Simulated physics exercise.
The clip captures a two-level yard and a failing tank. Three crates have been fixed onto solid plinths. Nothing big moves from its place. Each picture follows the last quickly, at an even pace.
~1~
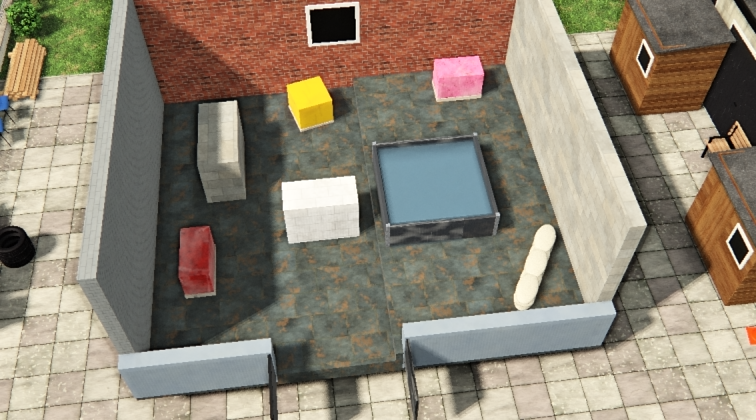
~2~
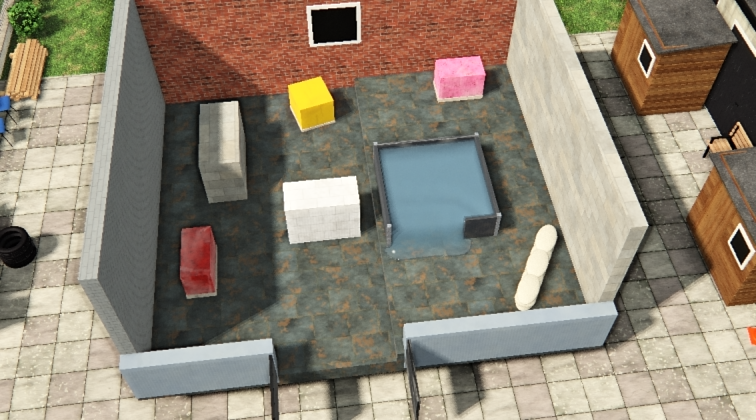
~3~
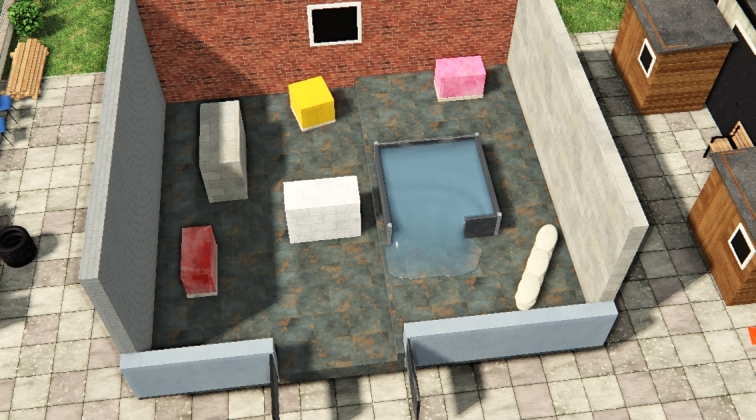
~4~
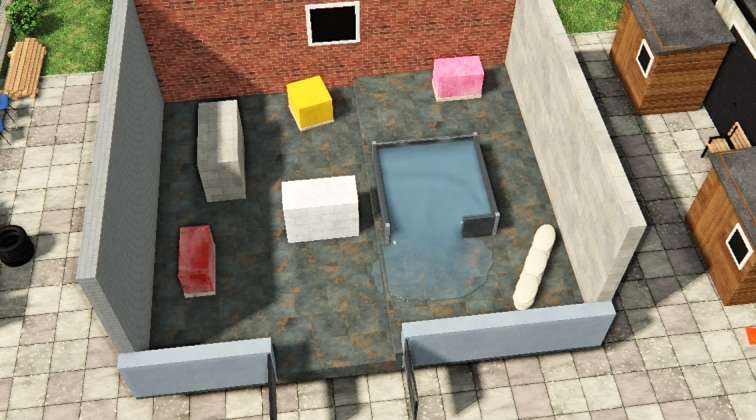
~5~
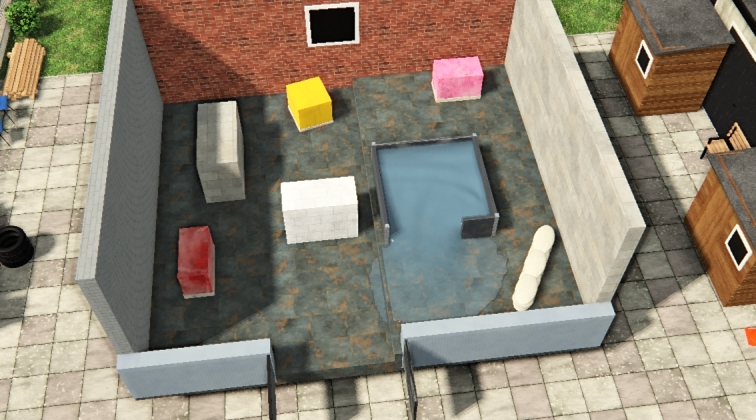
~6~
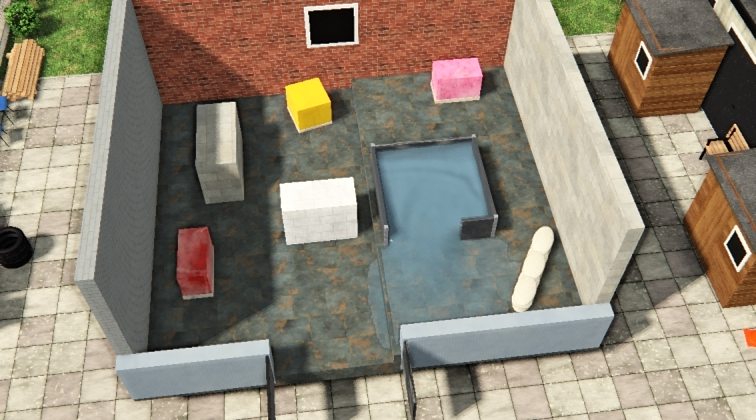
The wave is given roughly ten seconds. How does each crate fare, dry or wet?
The pink crate comes out dry. The red crate comes out dry. The yellow crate comes out dry.
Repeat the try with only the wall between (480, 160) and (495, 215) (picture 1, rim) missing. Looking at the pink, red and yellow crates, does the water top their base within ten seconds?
In my view the pink crate gets reached; as for the red crate, it is never reached; the yellow crate gets reached.
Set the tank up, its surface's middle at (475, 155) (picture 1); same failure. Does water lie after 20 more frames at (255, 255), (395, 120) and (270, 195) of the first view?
As listed: Clear, no water, no water.
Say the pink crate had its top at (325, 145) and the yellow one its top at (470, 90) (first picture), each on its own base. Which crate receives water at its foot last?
That would be the pink-painted one.
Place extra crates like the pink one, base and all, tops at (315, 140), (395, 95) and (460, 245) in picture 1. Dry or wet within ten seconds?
Order as asked: Unflooded / unflooded / flooded.
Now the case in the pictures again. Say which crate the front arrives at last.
Note: The crate marked yellow.
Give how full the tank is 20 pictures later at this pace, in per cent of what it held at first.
About 32 per cent.
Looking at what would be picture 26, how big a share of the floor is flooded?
I reckon 30 per cent or so.
A moment on, water covers 15 % of the floor; the pink crate not reached, the red crate not reached, the yellow crate not reached.
Next, water covers 20 % of the floor; the pink crate not reached, the red crate not reached, the yellow crate not reached.
Then, water covers 30 % of the floor; the pink crate not reached, the red crate not reached, the yellow crate not reached.
Later, water covers 45 % of the floor; the pink crate water round its plinth, the red crate water round its plinth, the yellow crate not reached.
In the end, water covers 65 % of the floor; the pink crate stayed above the water, the red crate stayed above the water, the yellow crate stayed above the water.
